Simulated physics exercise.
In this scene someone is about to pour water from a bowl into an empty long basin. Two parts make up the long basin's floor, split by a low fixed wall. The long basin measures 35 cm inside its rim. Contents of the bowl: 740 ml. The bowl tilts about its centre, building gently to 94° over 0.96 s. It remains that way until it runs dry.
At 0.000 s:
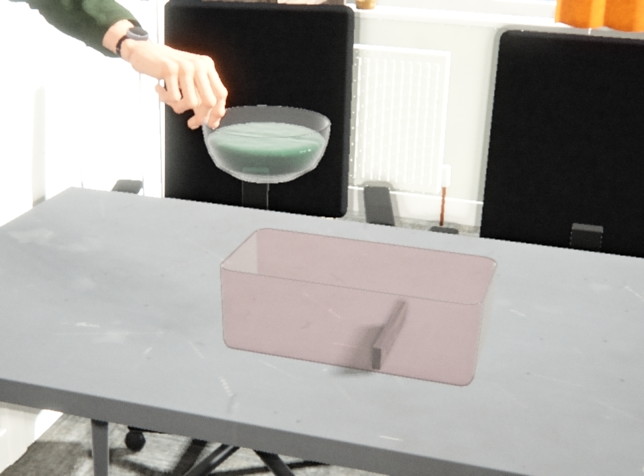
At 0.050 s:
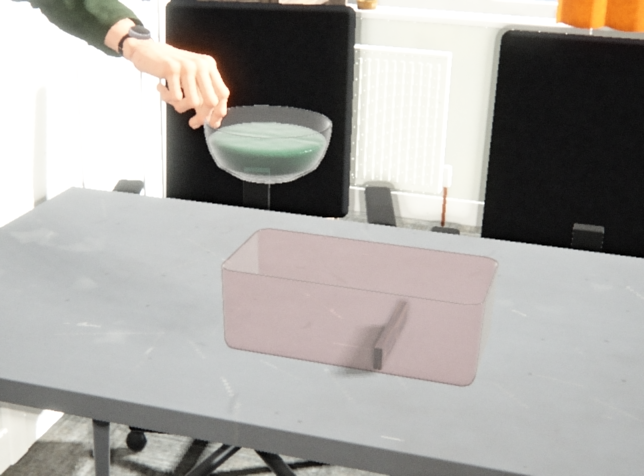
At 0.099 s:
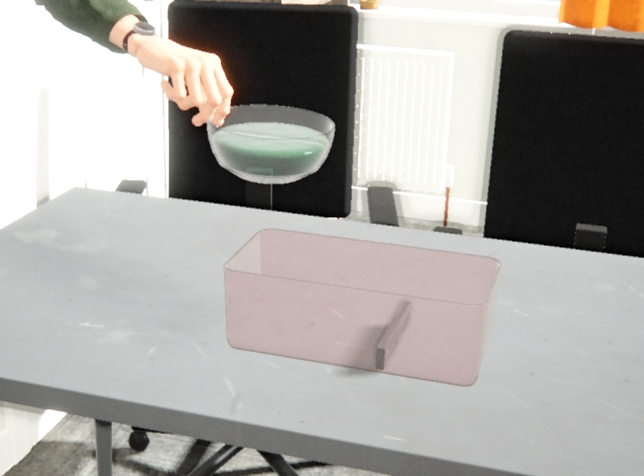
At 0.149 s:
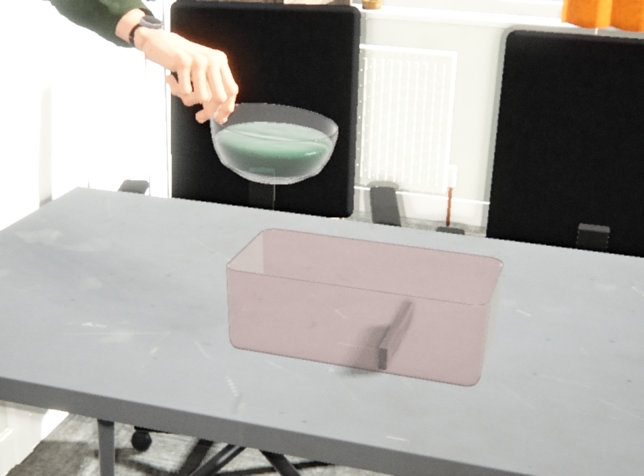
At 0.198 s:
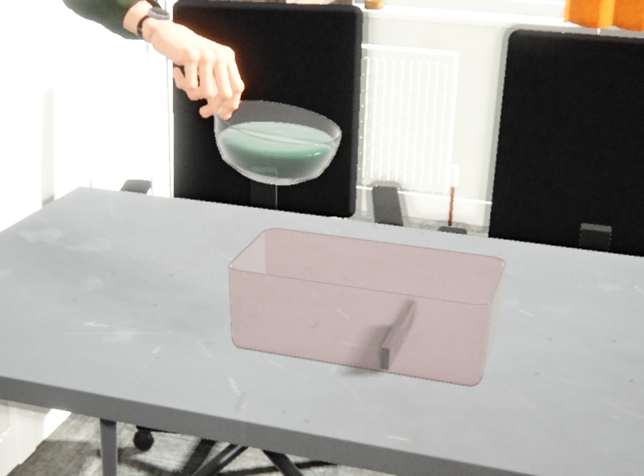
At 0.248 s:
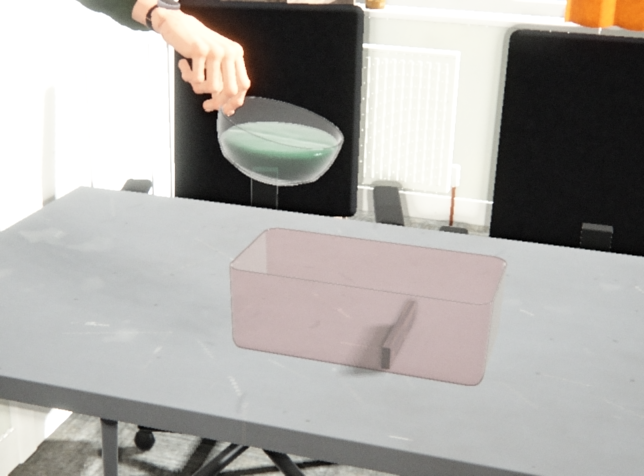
A hand holds a clear bowl of green liquid above a pinkish, see-through long basin on a grey table, the bowl level at first and drifting very slightly right. It then tilts gently, its left rim rising and right rim lowering, while the liquid's surface stays nearly level.
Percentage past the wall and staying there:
9 percent.
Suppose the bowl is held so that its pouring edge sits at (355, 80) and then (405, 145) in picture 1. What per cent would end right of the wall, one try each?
Try 1: 60 %; try 2: 85 %.
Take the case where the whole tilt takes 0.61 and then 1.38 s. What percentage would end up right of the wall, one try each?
Near 15 in a hundred on the first go and near 10 in a hundred on the second.
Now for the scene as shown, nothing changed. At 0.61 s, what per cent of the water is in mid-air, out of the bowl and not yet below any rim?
Near 40 per cent of it all.
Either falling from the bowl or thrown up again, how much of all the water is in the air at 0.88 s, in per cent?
Near 10 percent.
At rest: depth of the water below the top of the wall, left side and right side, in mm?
Left about 14 mm, right about 30 mm.
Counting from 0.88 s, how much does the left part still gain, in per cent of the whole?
Roughly 10 per cent.
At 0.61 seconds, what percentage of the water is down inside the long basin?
I'd put it near 14 percent.
Then, 0.61 s in, the tilt is 67° and 46 per cent is still to pour, 14 is left of the wall and 0 right of it.
Then, 0.88 s in, the tilt is 92° and 6 per cent is still to pour, 80 is left of the wall and 4 right of it.
Then, 1.16 s in, the tilt is 94° and 0 per cent is still to pour, 90 is left of the wall and 8 right of it.
Then, 1.46 s in, the tilt is 94° and 0 per cent is still to pour, 90 is left of the wall and 9 right of it.
Finally, 90 per cent lies left of the wall, 9 right of it and 1 outside.
